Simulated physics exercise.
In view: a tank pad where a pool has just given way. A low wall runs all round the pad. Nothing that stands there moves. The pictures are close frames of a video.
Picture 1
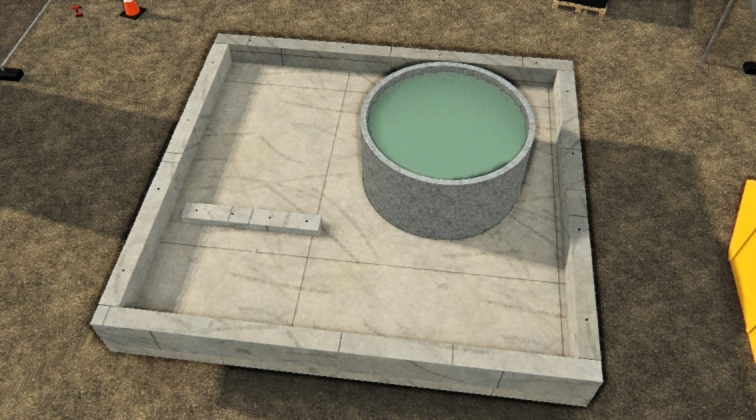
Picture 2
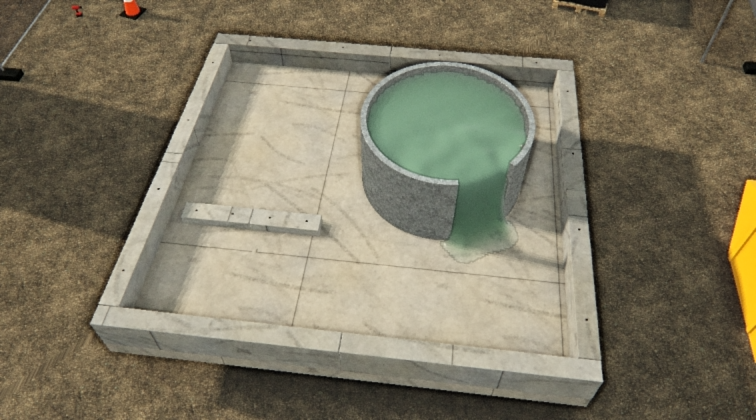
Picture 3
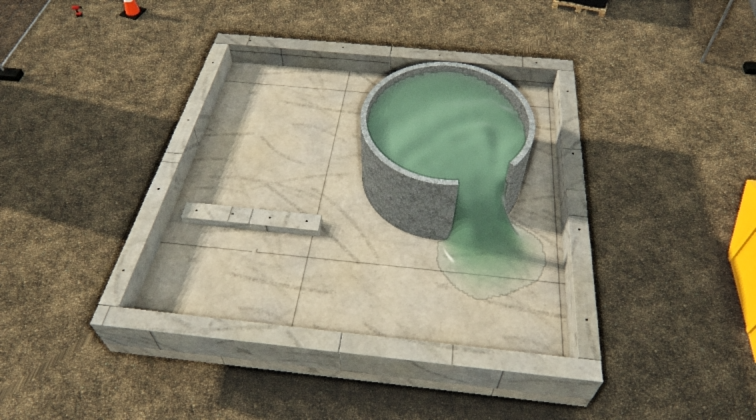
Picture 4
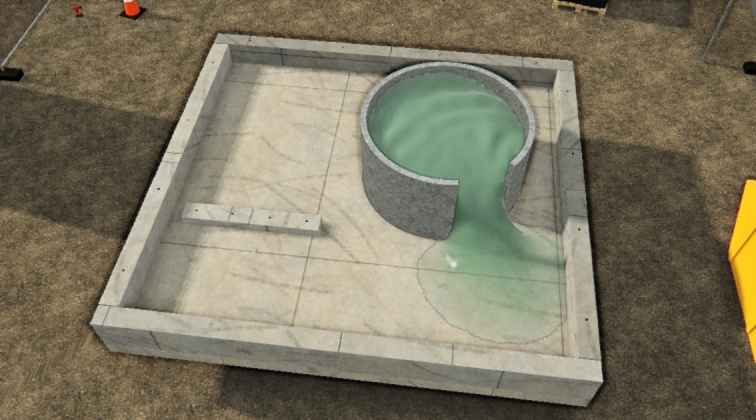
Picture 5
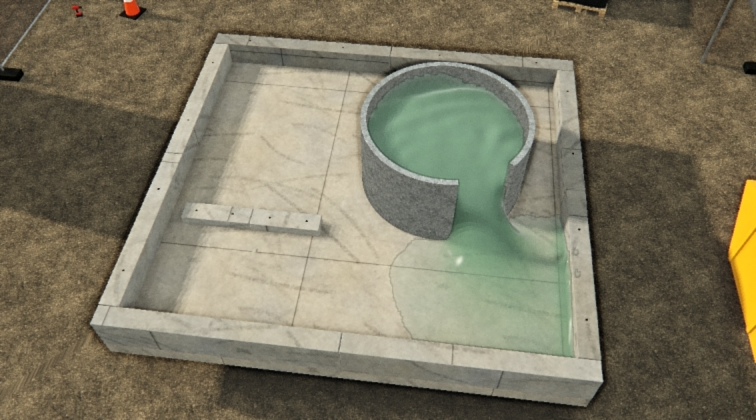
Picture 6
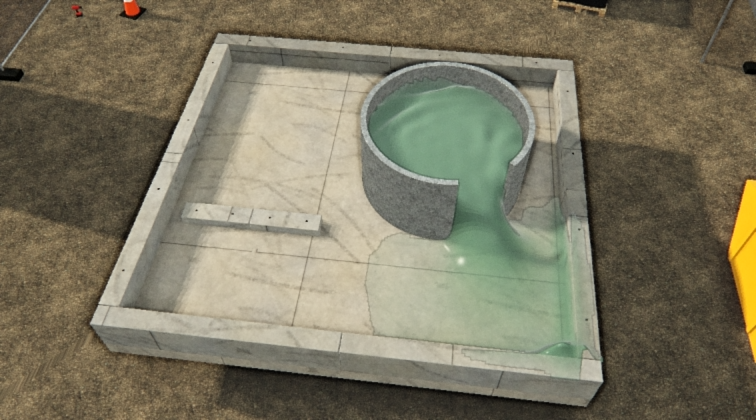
A square concrete pad with a low wall all round it sits on brown dirt, seen from above at a fixed angle. A round grey pool of green water stands toward the upper right, a short low block lies at left, and an orange cone and a yellow object show at the edges. The pool's front right side opens, and water pours out, fans across the lower right floor and runs against the right and front walls.
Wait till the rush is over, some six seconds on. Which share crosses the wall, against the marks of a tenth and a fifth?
Over the wall goes from a tenth to a fifth.
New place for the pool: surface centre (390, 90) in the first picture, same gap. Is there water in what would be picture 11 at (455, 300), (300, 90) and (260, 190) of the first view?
As listed: Under water, free of water, no water.
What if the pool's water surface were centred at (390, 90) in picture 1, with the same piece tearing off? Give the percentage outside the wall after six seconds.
I make it 4 per cent.
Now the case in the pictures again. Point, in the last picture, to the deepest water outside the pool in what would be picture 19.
Around (517, 365).
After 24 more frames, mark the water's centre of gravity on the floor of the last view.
Close to (403, 226).
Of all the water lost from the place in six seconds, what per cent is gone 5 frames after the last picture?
Some 30 per cent.
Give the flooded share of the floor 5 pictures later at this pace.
Close to 25 %.
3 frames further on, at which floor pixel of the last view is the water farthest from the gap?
Roughly at (287, 339).
A moment on, water covers 20 % of the floor; the low wall has let 1 % over.
Next, water covers 25 % of the floor; the low wall has let 4 % over.
Then, water covers 45 % of the floor; the low wall has let 11 % over.
Later, water covers 75 % of the floor; the low wall has let 12 % over.
In the end, water covers 85 % of the floor; the low wall has let 12 % over.
